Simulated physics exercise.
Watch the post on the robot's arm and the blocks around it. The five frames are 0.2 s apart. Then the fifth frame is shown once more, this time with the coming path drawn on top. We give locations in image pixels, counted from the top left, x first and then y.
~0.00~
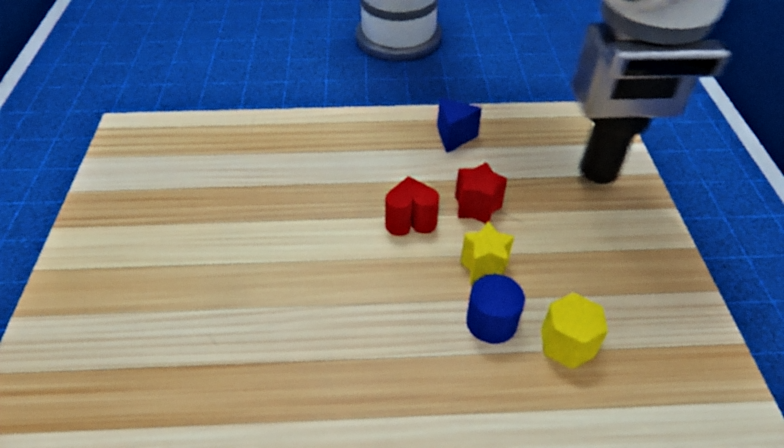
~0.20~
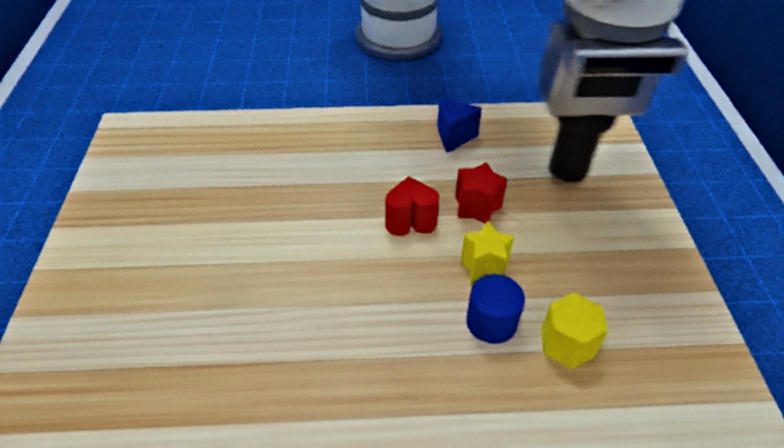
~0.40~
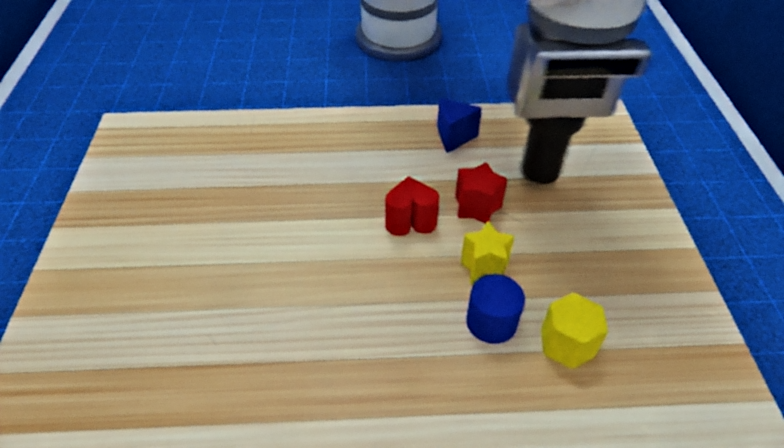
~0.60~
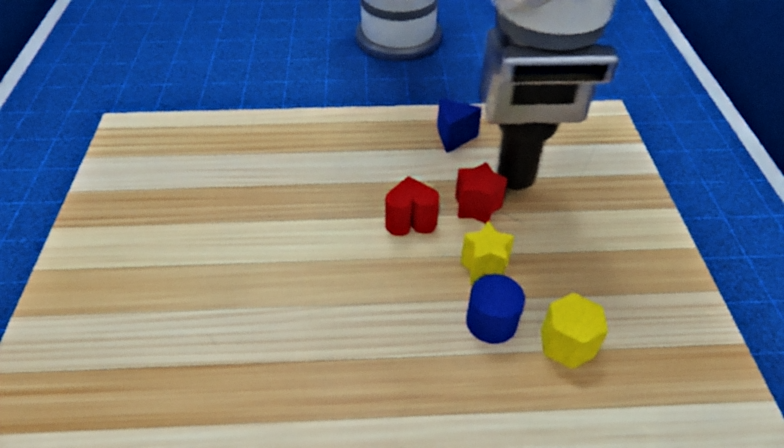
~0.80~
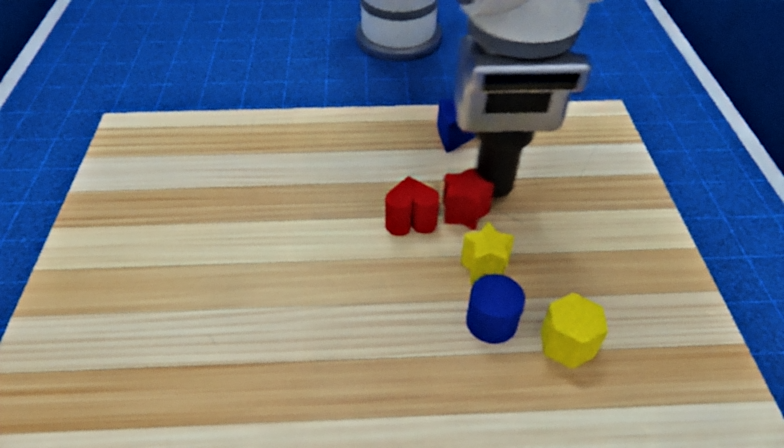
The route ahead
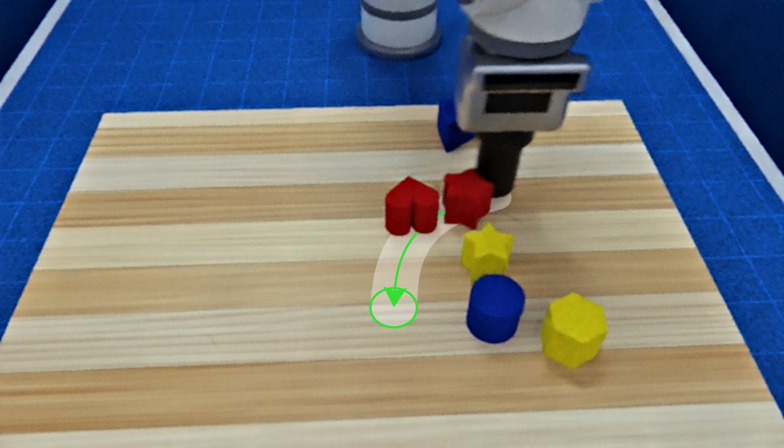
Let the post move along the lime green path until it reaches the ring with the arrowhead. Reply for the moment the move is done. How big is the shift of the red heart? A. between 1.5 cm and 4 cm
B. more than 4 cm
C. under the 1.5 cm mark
B - more than 4 cm.
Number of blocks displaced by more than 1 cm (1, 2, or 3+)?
The result: Two blocks.
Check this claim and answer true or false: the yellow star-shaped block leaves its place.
That statement is not accurate.
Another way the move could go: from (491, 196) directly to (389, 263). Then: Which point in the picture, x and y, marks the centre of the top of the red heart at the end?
Its top centre is at about (363, 207).
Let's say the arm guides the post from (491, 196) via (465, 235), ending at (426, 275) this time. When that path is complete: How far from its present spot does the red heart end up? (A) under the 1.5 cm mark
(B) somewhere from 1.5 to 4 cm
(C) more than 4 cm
That would be B.
Path on the board, from (491, 196) over (439, 215) and (404, 253) to (394, 307).
The first path, step by step. One third of the way, post at (439, 204); red heart at (372, 208), turned 45° clockwise; red star-shaped block at (419, 211), turned 15° anticlockwise.
Two thirds of the way, post at (404, 243); red heart at (352, 215), turned 80° clockwise; red star-shaped block at (380, 254), turned 20° anticlockwise.
At the end, post at (394, 296); red heart at (352, 215), turned 80° clockwise; red star-shaped block at (357, 305); yellow star-shaped block in place.
